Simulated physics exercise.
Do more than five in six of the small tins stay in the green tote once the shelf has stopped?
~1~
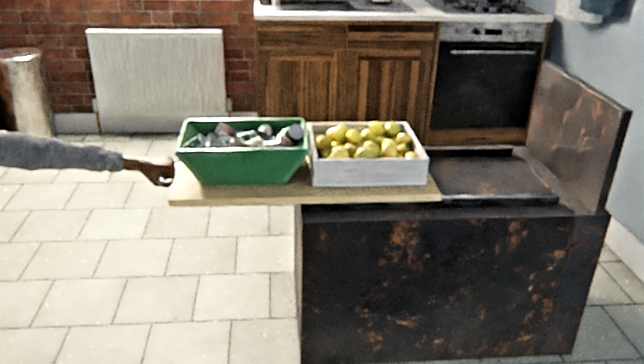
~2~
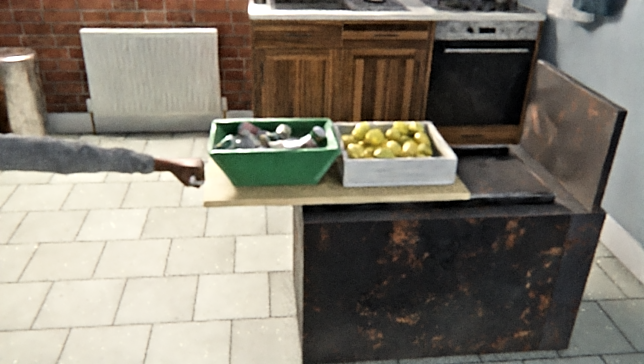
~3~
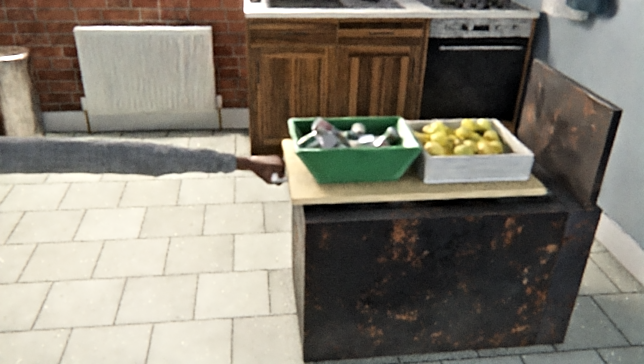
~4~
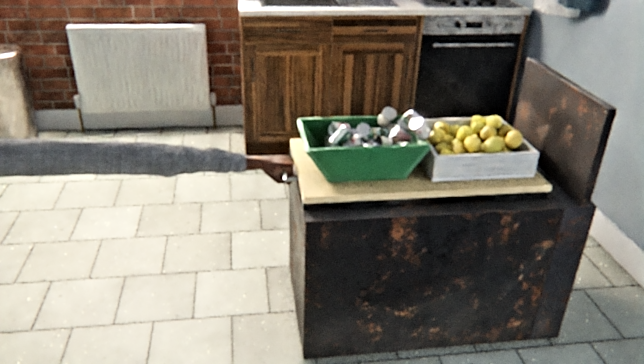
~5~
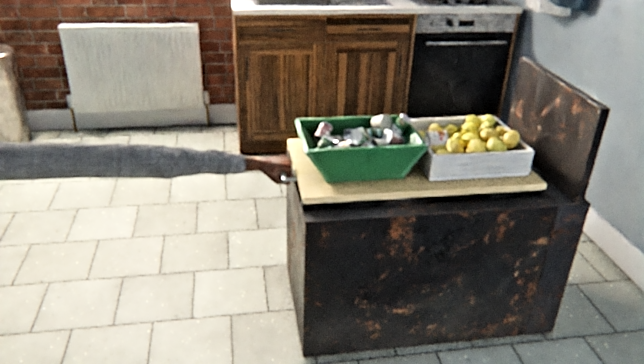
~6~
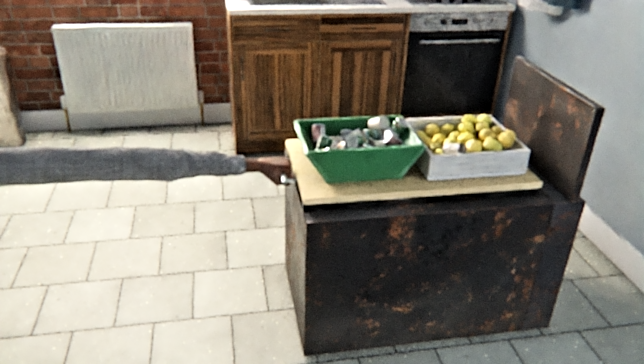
Yes, nearly all of them stay in. Fewer than one in six of the small tins leave the green tote.
